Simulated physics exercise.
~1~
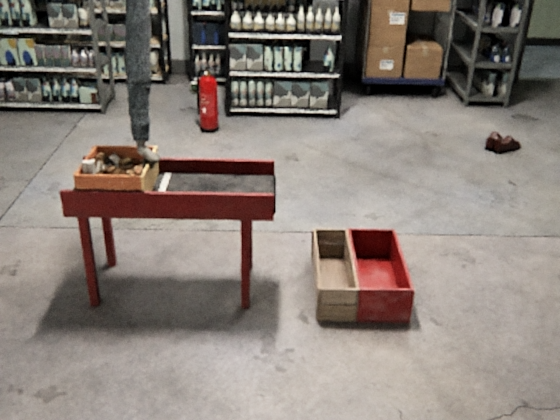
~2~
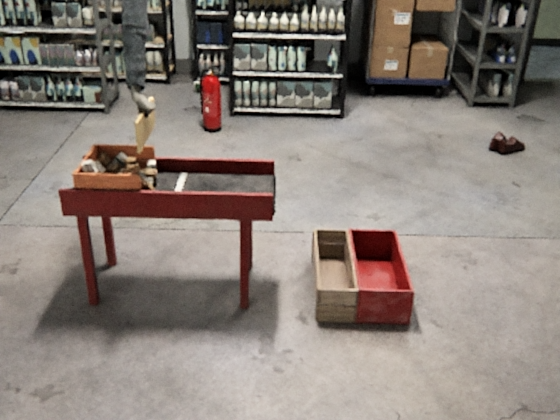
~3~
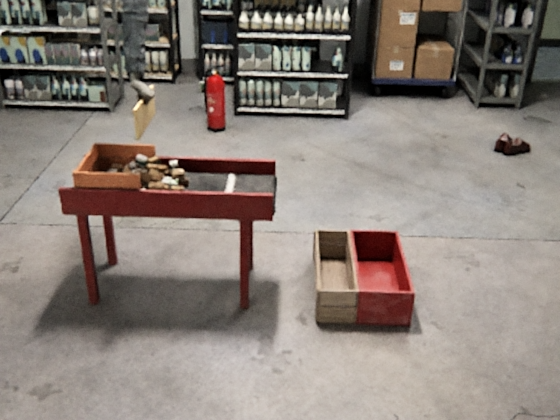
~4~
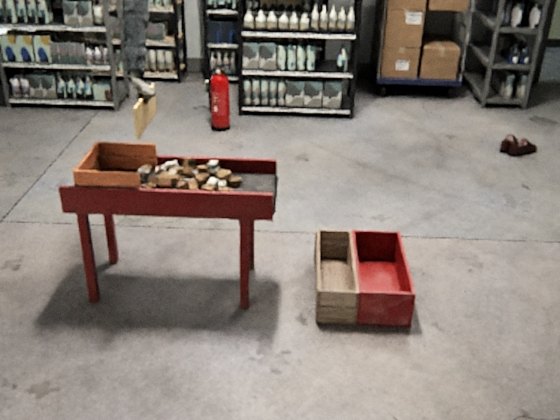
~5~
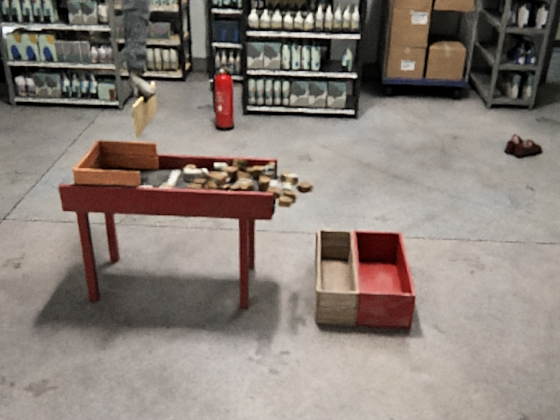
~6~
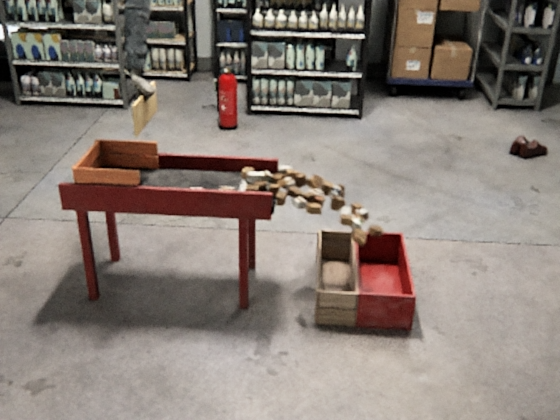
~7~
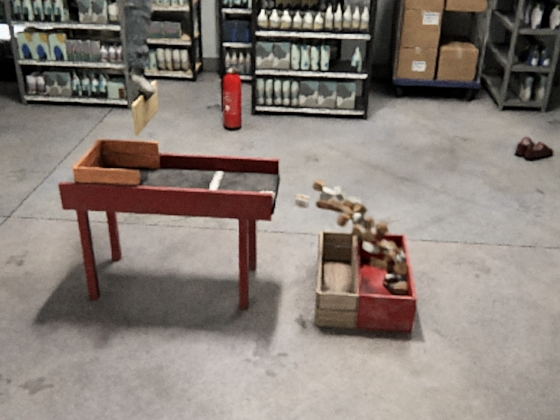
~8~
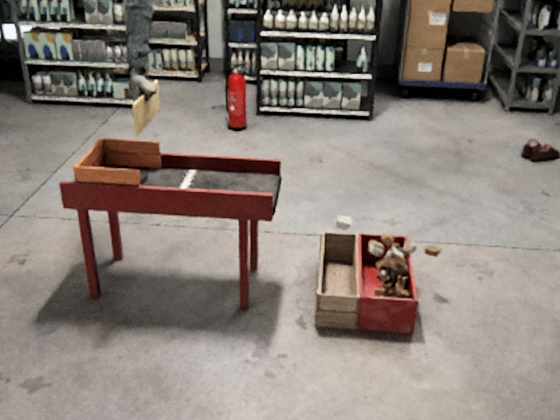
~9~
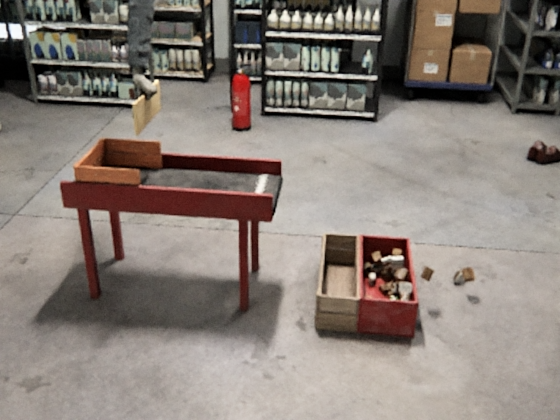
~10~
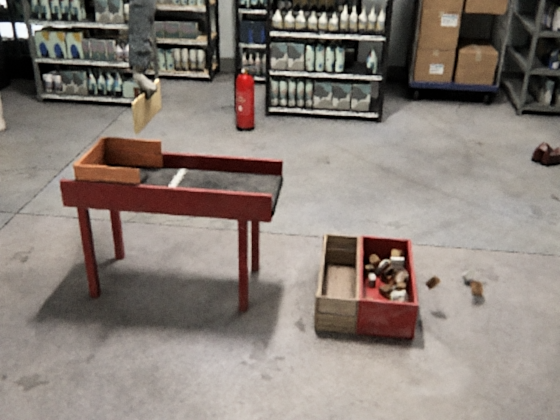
A red, four-legged conveyor table stands on the left of a grey concrete storeroom floor, seen from slightly above as the view drifts a little sideways. An orange pen full of small brown and pale blocks sits at its left end, with a wooden bin and a red tote on the floor to the right, and stocked shelves and a red extinguisher behind. A grey arm lifts a pale gate, and the blocks spill along the dark belt. They stream off the right end, passing over the wooden bin. Most land in the red tote, while a few end on the floor beyond it.
